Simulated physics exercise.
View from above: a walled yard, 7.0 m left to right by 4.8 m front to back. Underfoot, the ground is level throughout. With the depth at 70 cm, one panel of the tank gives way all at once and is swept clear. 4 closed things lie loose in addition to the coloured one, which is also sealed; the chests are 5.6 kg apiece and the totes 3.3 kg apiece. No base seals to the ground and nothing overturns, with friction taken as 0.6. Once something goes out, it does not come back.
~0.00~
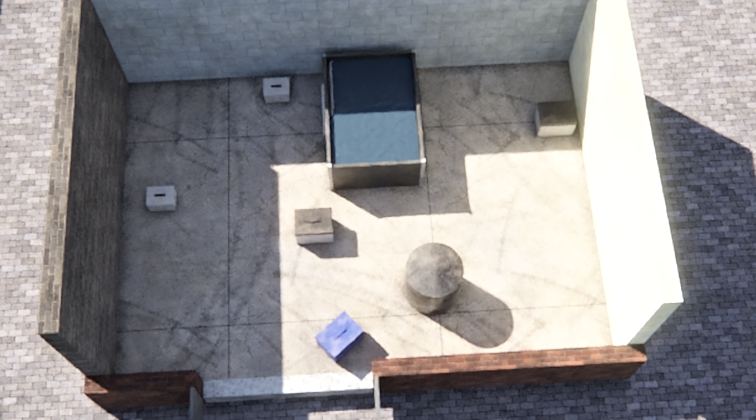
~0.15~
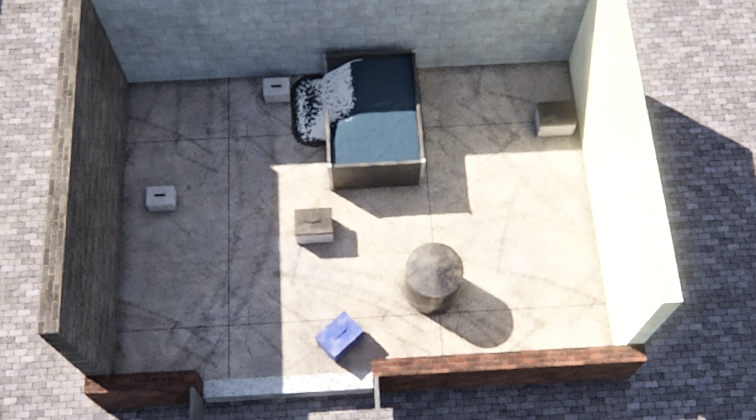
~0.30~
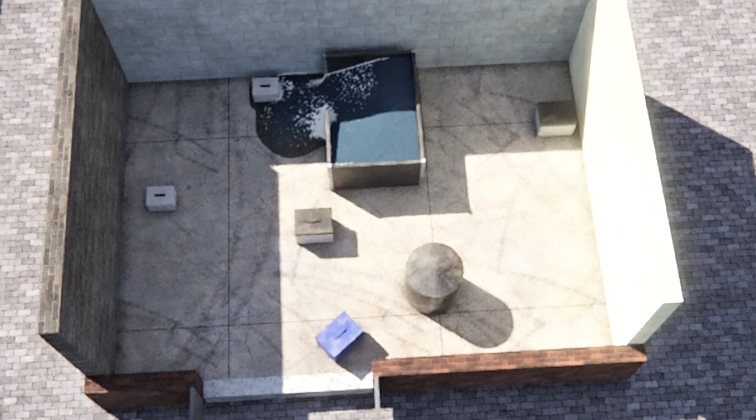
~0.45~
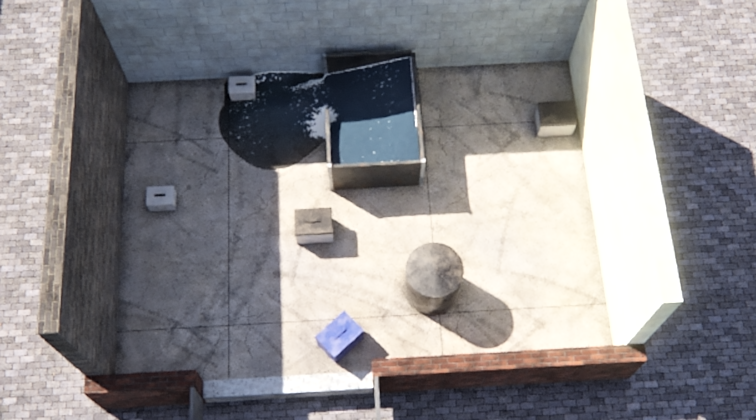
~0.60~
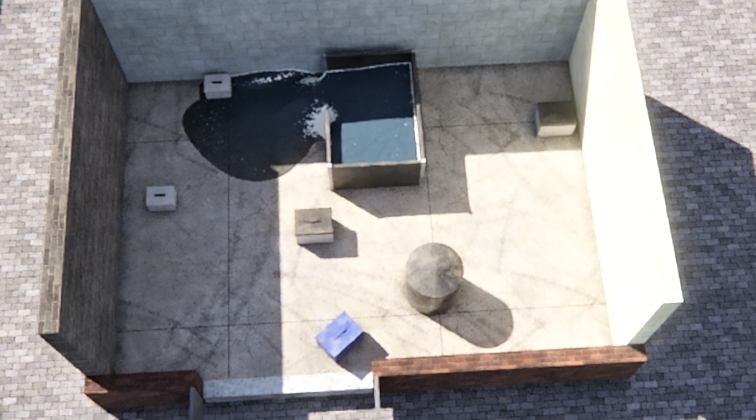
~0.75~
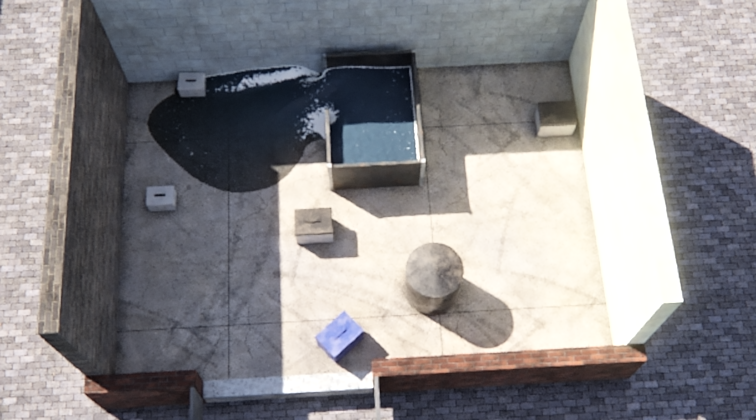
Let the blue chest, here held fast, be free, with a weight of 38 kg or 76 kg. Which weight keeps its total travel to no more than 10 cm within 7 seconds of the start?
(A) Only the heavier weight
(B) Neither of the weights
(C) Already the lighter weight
(C) Already the lighter weight.
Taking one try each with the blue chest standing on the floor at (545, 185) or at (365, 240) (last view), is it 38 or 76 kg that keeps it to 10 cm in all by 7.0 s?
Order kept: Light pick works, light pick works.
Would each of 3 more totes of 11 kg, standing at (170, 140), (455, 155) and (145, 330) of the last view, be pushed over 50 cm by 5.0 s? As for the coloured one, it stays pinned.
Results, in sequence: Exceeded / not exceeded / exceeded.
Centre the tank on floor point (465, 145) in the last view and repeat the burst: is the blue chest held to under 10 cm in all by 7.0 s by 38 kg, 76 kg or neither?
Then it turns out the lighter mass already works.
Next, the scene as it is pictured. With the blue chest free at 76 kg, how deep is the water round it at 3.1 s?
About 0 cm.
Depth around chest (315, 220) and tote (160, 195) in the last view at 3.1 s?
First roughly 0 cm, second roughly 15 cm.
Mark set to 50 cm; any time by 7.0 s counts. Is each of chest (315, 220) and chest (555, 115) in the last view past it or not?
So the first one stays inside and the second one stays inside.
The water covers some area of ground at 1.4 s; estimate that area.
Some 8.5 m2.
After 1.4 s the blue chest would be 0 cm from its start with 38 kg and 0 cm from its start with 76 kg; 0 cm of water round it then.
After 3.1 s the blue chest would be 0 cm from its start with 38 kg and 0 cm from its start with 76 kg; 0 cm of water round it then.
After 4.9 s the blue chest would be 0 cm from its start with 38 kg and 0 cm from its start with 76 kg; 5 cm of water round it then.
After 7.0 s the blue chest would be 0 cm from its start with 38 kg and 0 cm from its start with 76 kg; 5 cm of water round it then.
